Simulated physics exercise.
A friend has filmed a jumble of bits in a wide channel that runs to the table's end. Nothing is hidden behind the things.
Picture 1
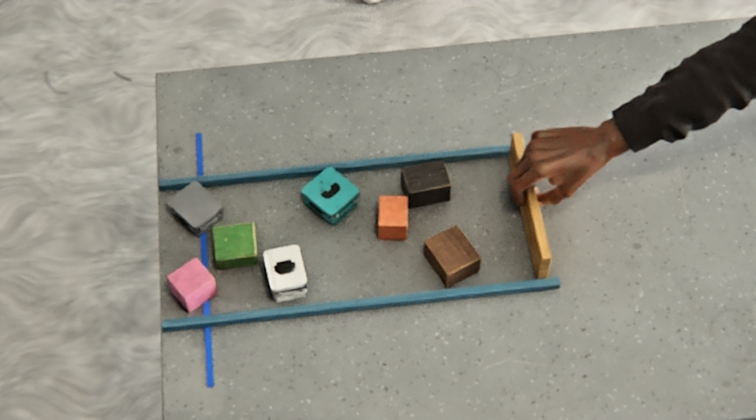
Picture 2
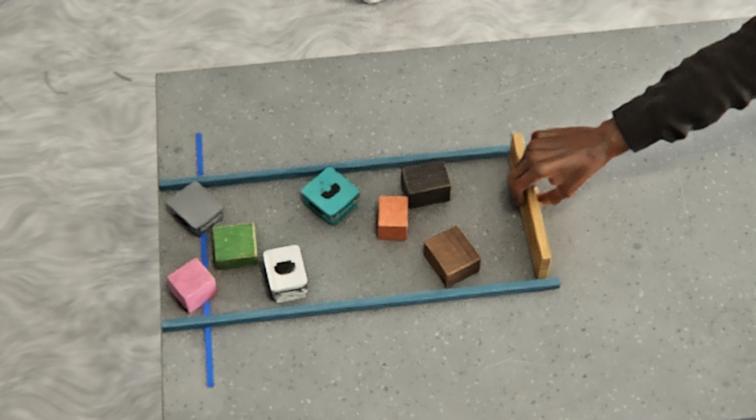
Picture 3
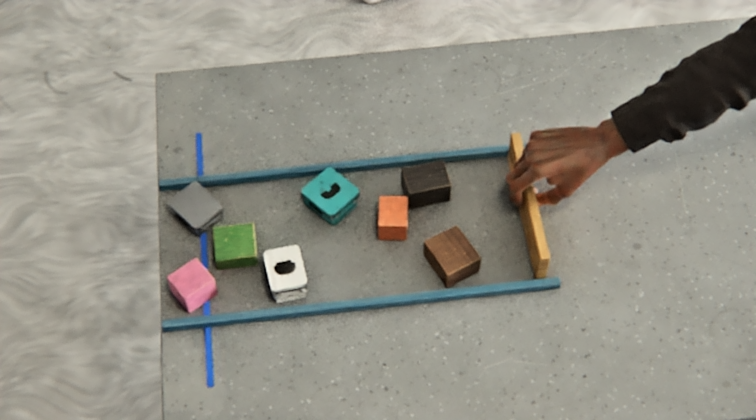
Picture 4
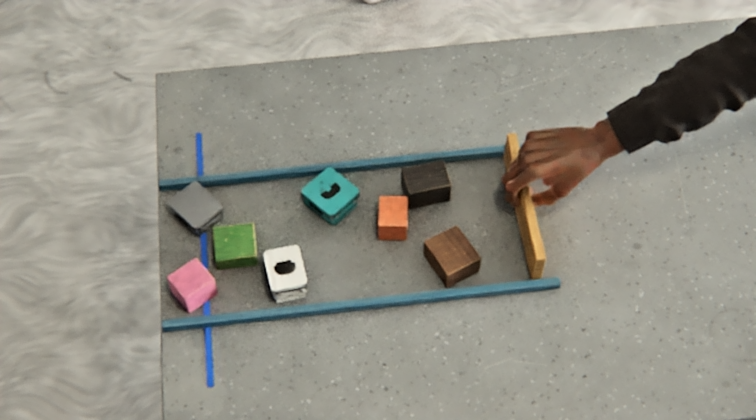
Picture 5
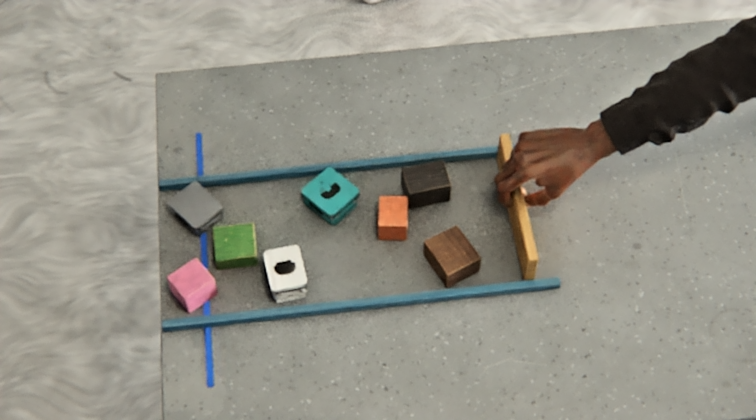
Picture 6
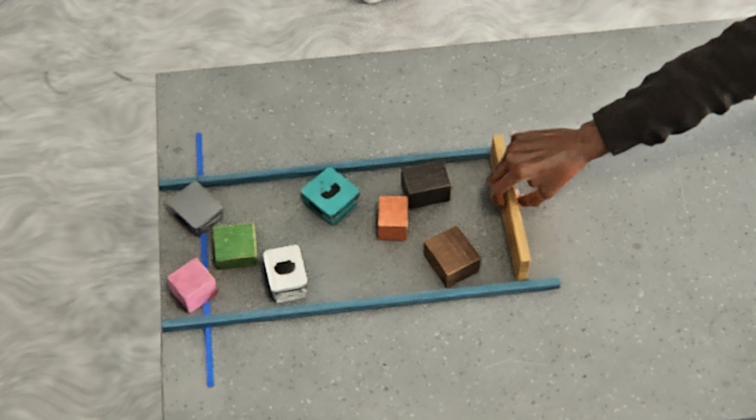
On a speckled grey tabletop beside a pale, streaked floor, seen from above by a still camera, two blue rails form a wide channel running to the table's left edge. Grey, green and pink blocks sit near blue tape at left, with white, teal, orange, black and brown ones to their right. A dark-sleeved hand holds a wooden board upright, then slides it slightly left, touching no blocks.
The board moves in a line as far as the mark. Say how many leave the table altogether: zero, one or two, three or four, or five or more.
As it turns out, the number that fall off is five or more.
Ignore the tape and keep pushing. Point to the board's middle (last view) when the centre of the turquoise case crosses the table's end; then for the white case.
Its middle is around (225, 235) and around (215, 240).
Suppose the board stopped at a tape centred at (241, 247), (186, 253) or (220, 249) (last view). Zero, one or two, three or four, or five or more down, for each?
In that order: Either one or two; five or more; three or four.
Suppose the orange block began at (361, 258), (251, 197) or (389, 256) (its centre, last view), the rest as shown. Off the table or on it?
The orange block falls; is lost; goes over.
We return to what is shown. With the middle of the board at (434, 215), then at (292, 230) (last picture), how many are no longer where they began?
At the one place 2, at the other 7.
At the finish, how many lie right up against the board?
It touches 3.
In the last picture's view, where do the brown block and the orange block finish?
The brown block stops around (185, 280); the orange block around (188, 241).
Soon after, none off yet; pink block at rest near (192, 286); grey case at rest near (196, 210); green block at rest near (235, 246).
By the end, the number that fall off is five or more; fallen, turquoise case, white case, green block, grey case and pink block.
